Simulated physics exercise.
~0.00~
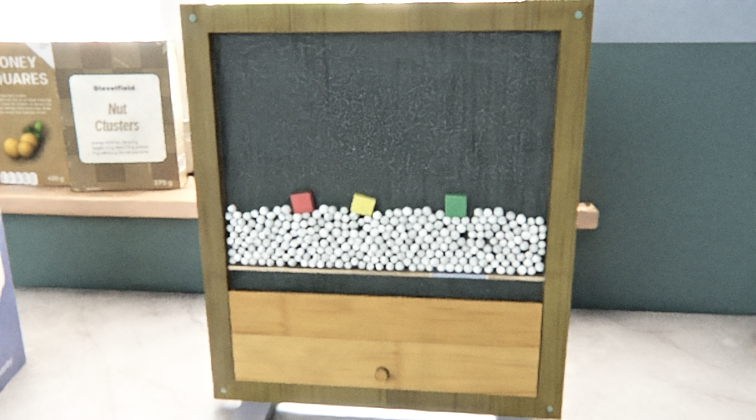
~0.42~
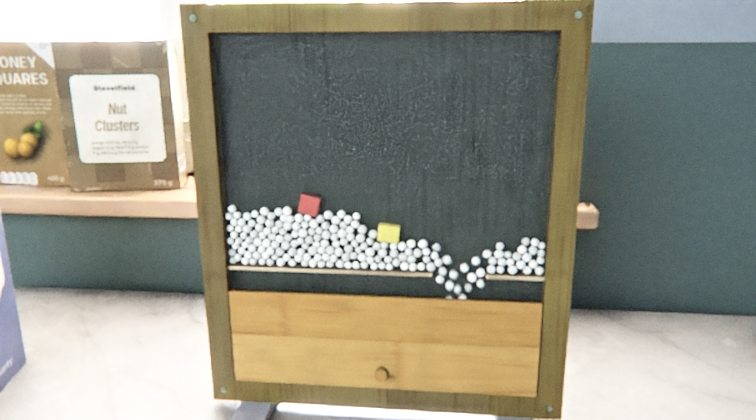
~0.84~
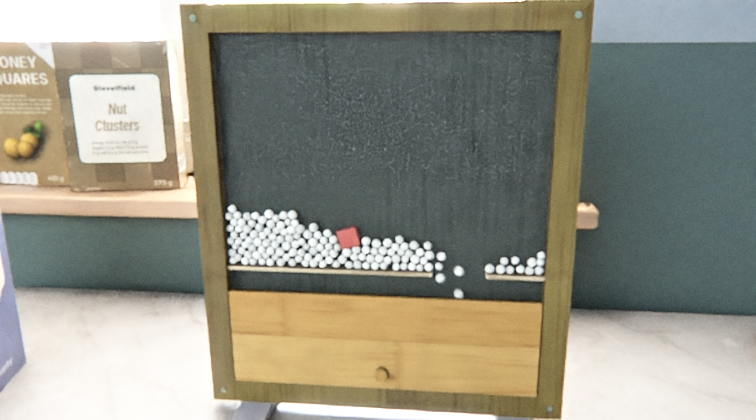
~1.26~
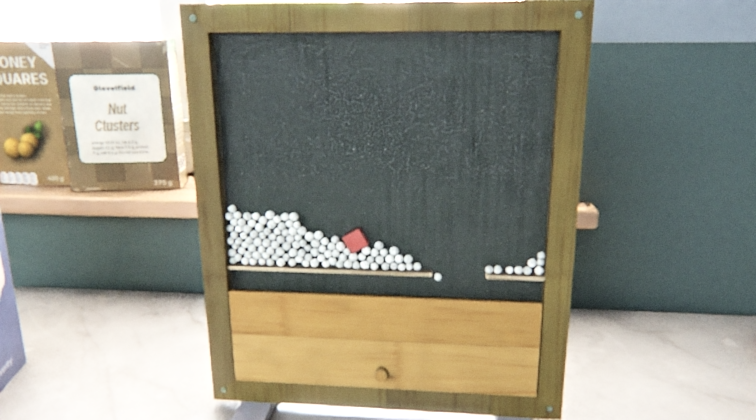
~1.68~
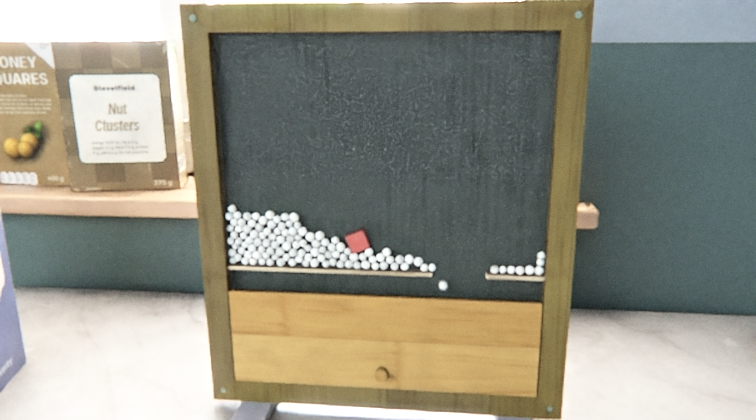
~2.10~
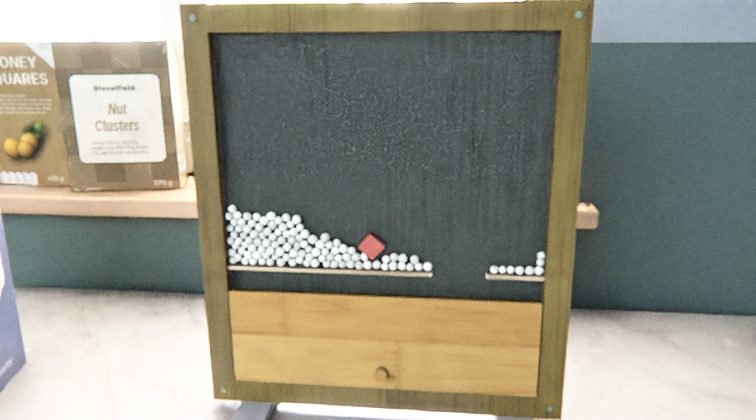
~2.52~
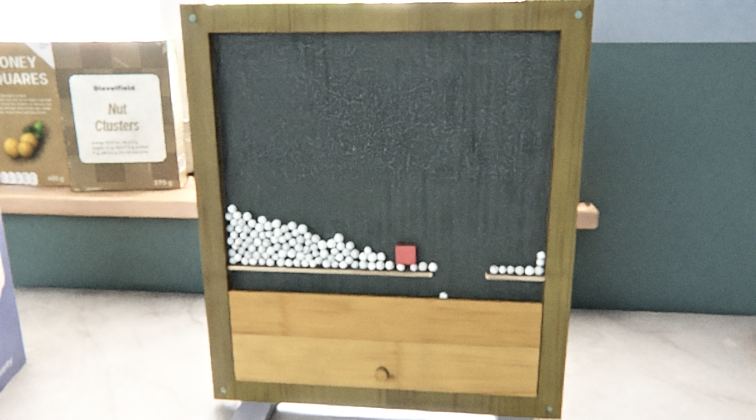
White beads lie in a level layer behind the dark window of a wooden-framed case, with a red, a yellow and a green block resting on top from left to right. A gap opens in the shelf right of centre, and beads pour through it, carrying the green block out of sight. The yellow block slides right and down, then disappears too. As the flow thins to a few stray beads, the red block tips and creeps down the slope to the right. It ends sitting nearly level near the gap's left edge, with a large heap left of it and a few beads across the gap.
